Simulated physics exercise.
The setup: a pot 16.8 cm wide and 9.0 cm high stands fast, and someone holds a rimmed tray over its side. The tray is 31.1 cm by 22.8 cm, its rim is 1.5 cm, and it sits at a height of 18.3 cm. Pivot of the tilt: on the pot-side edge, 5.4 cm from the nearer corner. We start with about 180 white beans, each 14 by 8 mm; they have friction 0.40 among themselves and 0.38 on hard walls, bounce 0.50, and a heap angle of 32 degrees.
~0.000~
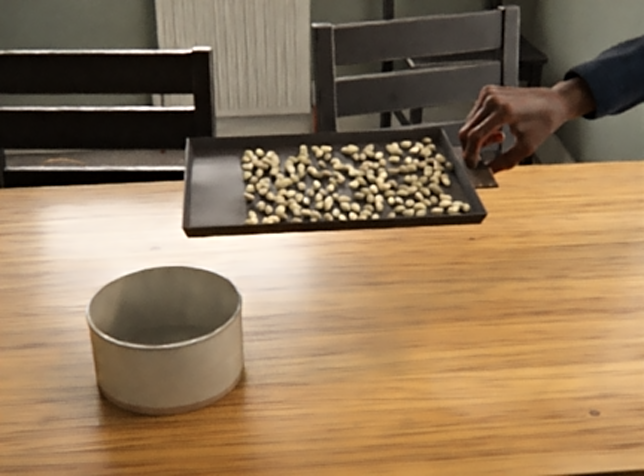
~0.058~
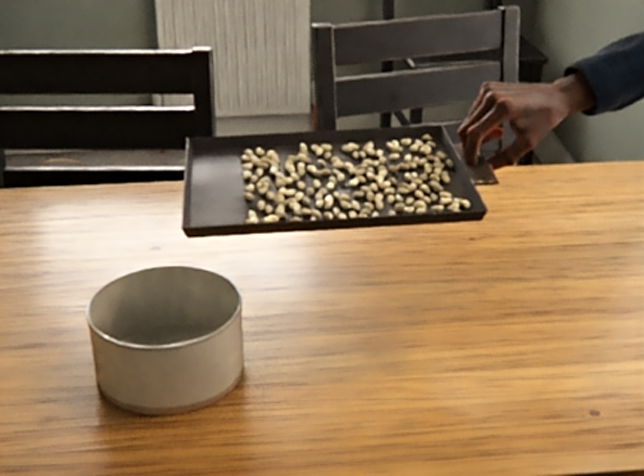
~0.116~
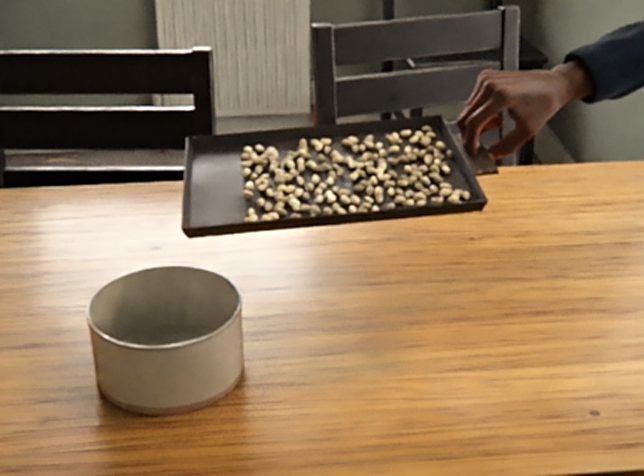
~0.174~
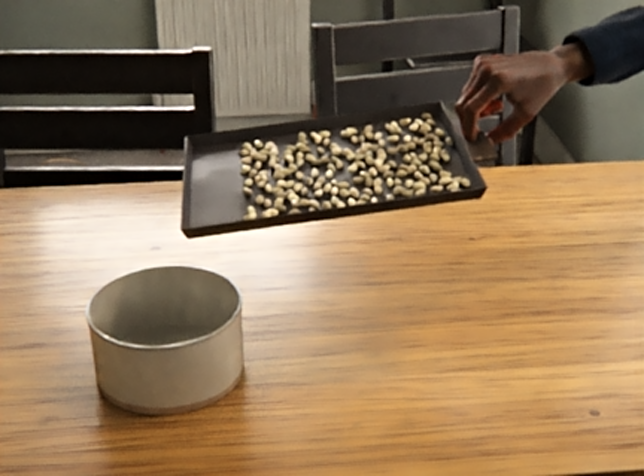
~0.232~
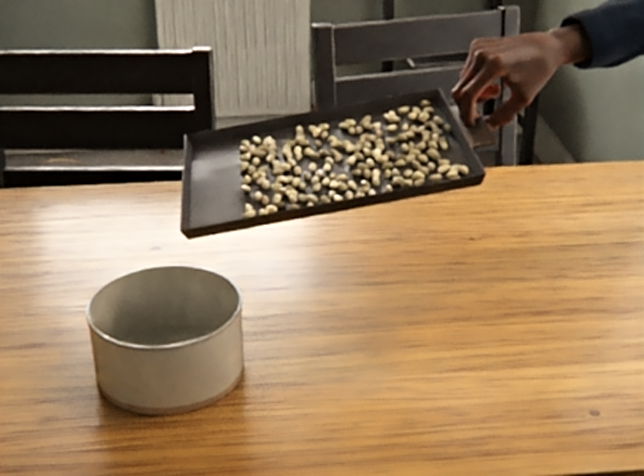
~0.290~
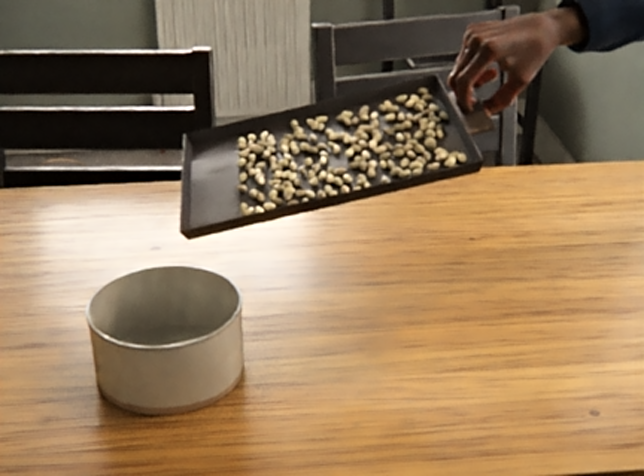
In this clip, a hand holds a dark rimmed tray of pale beans above a wooden table, beside a round metal pot, and raises the tray's right end, tilting it down toward the left while the pot stays still.
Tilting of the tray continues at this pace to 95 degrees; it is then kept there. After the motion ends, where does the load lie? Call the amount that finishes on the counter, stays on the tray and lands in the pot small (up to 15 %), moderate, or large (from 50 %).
At the end, counter: Moderate, left on the tray: Small, pot: Large.
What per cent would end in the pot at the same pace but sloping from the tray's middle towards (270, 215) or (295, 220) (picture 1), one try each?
Approximately 90 percent, then 40 percent.
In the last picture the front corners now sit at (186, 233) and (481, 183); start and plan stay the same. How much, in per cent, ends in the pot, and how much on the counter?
That works out as pot 90 and counter 10.
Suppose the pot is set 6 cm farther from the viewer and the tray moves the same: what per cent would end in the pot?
Share in pot: Approx. 70 %.
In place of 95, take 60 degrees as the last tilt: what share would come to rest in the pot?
That comes out at some 40 per cent.
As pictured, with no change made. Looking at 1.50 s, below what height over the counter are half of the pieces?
Median height: Approx. 18 cm.
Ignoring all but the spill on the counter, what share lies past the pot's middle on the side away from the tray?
I reckon around 80 per cent.
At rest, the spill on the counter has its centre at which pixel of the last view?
Middle of the spill at rest: Roughly (118, 305).
After 1.02 s, tilt 51 degrees; the tray holds 90 %, the pot 5 %.
After 1.50 s, tilt 77 degrees; the tray holds 55 %, the pot 35 %.
After 2.06 s, tilt 95 degrees; the tray holds 0 %, the pot 75 %.
By 3.3 s all is still; counter 25 %, tray 0 %, pot 75 %.
